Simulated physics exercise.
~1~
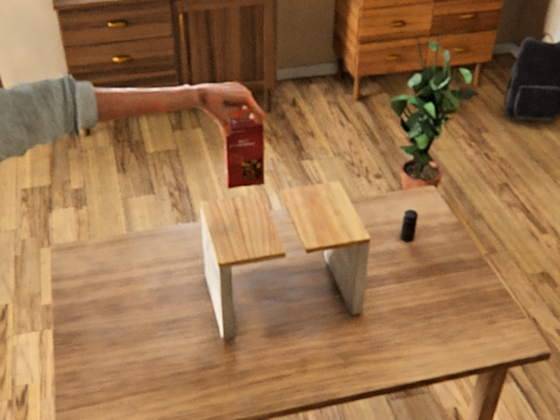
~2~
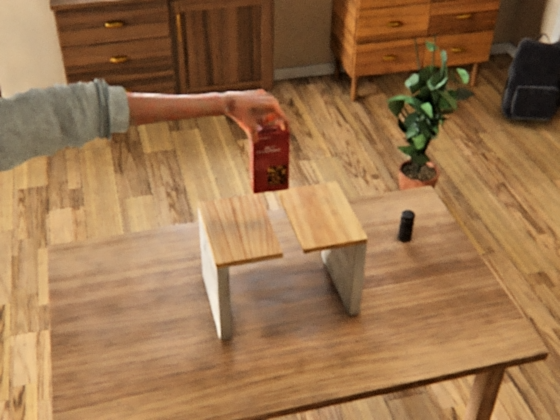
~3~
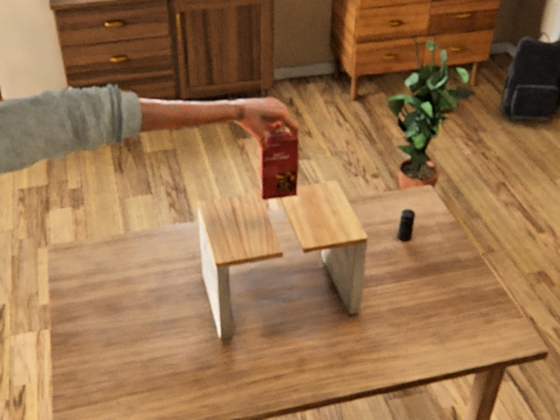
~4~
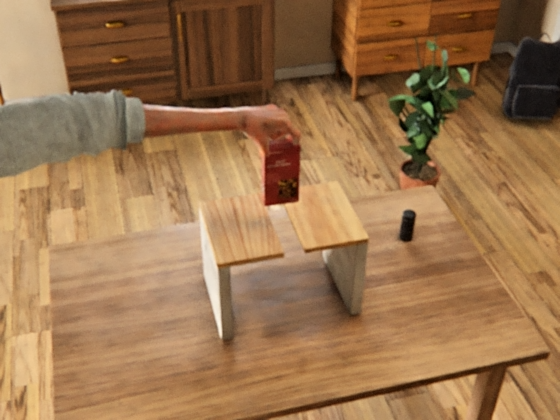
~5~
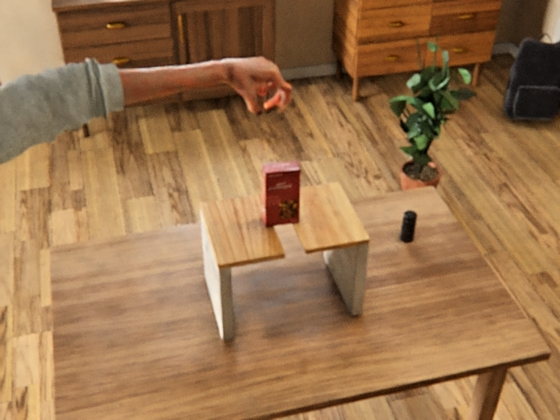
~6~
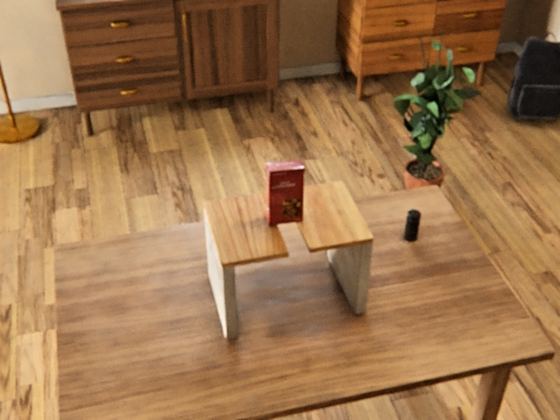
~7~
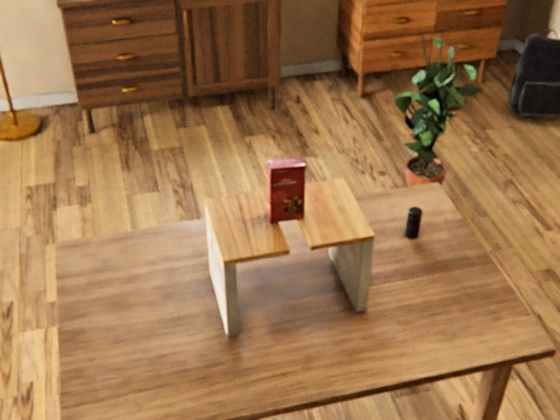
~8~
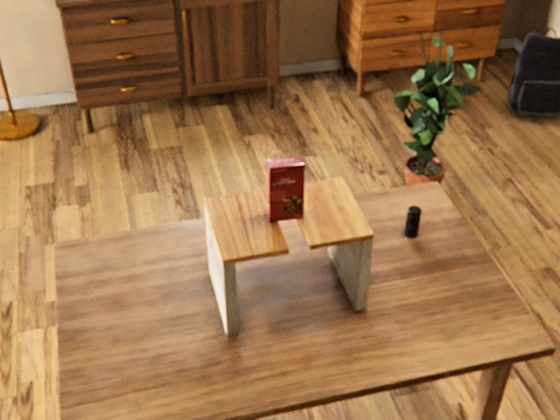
At the start, a hand reaching in from the left holds a red packet upright above a wooden table, where two supports with wooden tops and pale upright sides stand slightly apart. A small black shaker sits to their right, with a potted plant beyond. The hand carries the packet right, then lowers it toward the narrow gap between the tops. The fingers let go and the hand draws back, leaving the packet upright across the gap. The arm leaves the view, and the packet stays caught there without falling through, while the shaker remains in its place.
